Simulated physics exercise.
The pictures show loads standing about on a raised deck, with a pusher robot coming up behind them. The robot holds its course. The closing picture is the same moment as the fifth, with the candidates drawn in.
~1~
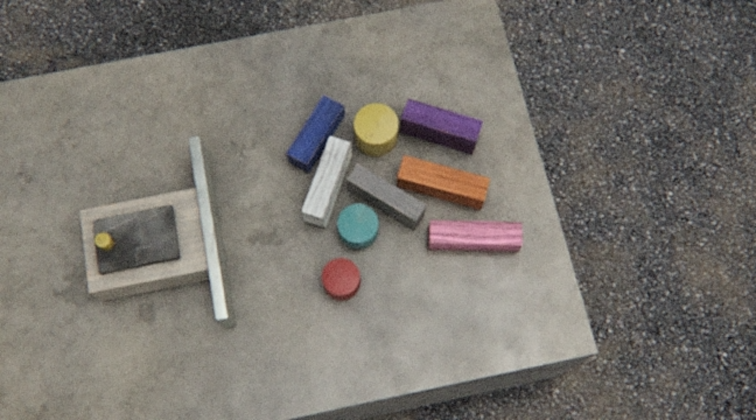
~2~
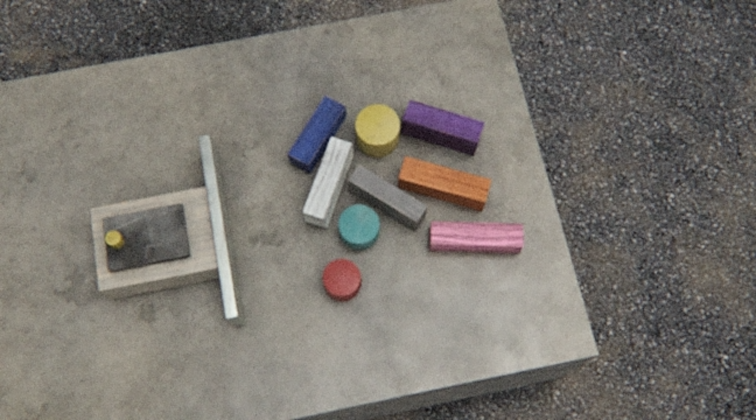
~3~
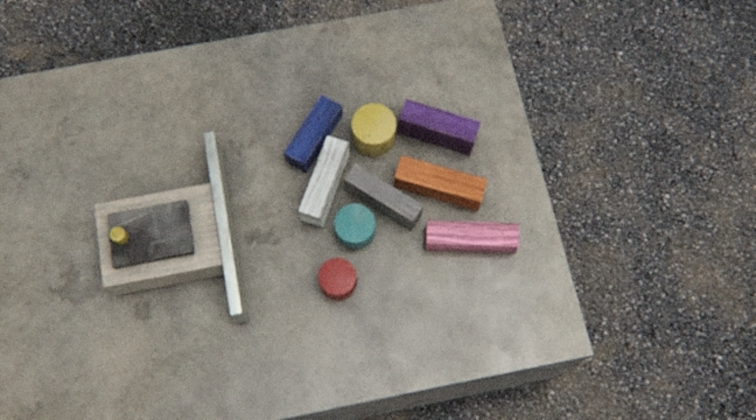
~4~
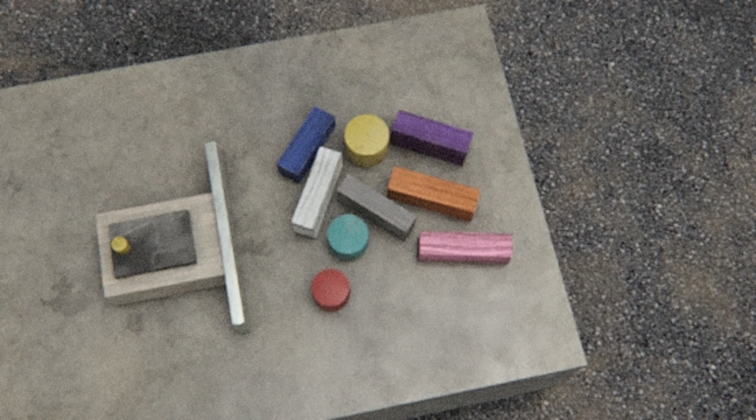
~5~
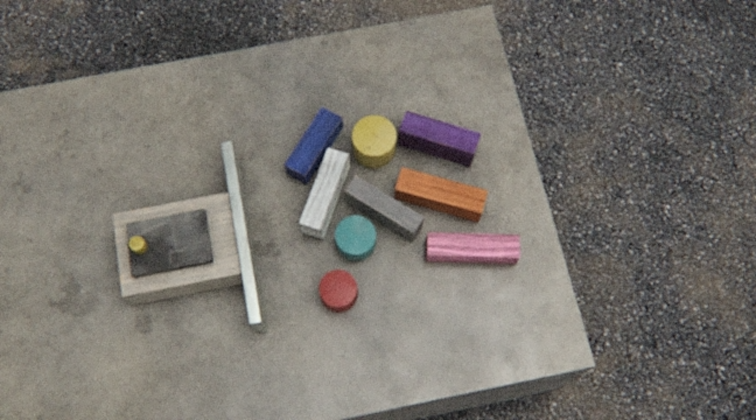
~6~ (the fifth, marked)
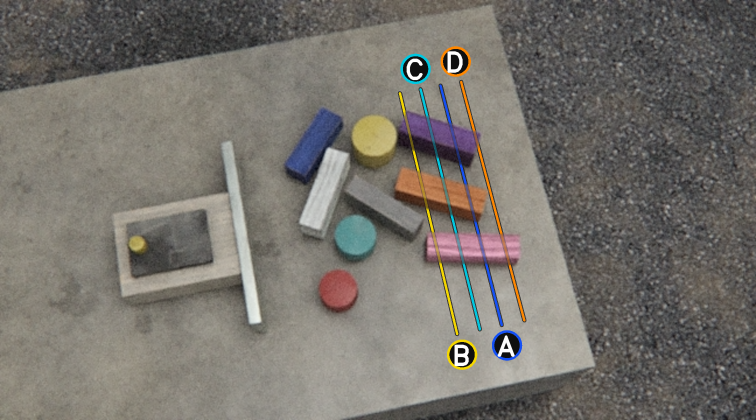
On a raised concrete deck, a pusher robot with a wide front blade creeping right toward a cluster of motionless coloured blocks and discs.
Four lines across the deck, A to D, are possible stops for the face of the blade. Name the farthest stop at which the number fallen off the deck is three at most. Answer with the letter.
No farther than D.
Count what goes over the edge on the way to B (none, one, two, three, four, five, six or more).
The count is none.
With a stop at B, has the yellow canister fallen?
No.
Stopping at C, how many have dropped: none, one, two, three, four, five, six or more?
The count is none.
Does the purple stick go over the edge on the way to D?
By then, yes.
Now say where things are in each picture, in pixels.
In the first frame, grey bar (387, 198); orange stick (443, 182); white stick (328, 182).
In the second frame, robot (152, 236); pink stick (475, 237).
In the third frame, robot (156, 232); blue stick (314, 133).
In the fourth frame, robot (159, 242); red canister (331, 290).
In the fifth frame, robot (175, 241); grey bar (384, 209); orange stick (440, 194); white stick (325, 194).
On the copy, A at (470, 200); B at (427, 208); C at (449, 204); D at (491, 195).
On D. First, robot (269, 223); pink stick (478, 252); purple stick (443, 136).
Then, robot (360, 206); purple stick (490, 120); pink stick (521, 253).
Finally, robot (430, 192); purple stick over the edge; orange stick over the edge; three fallen.
By contrast, A is within the limit but short; B is within the limit but short; C is within the limit but short.
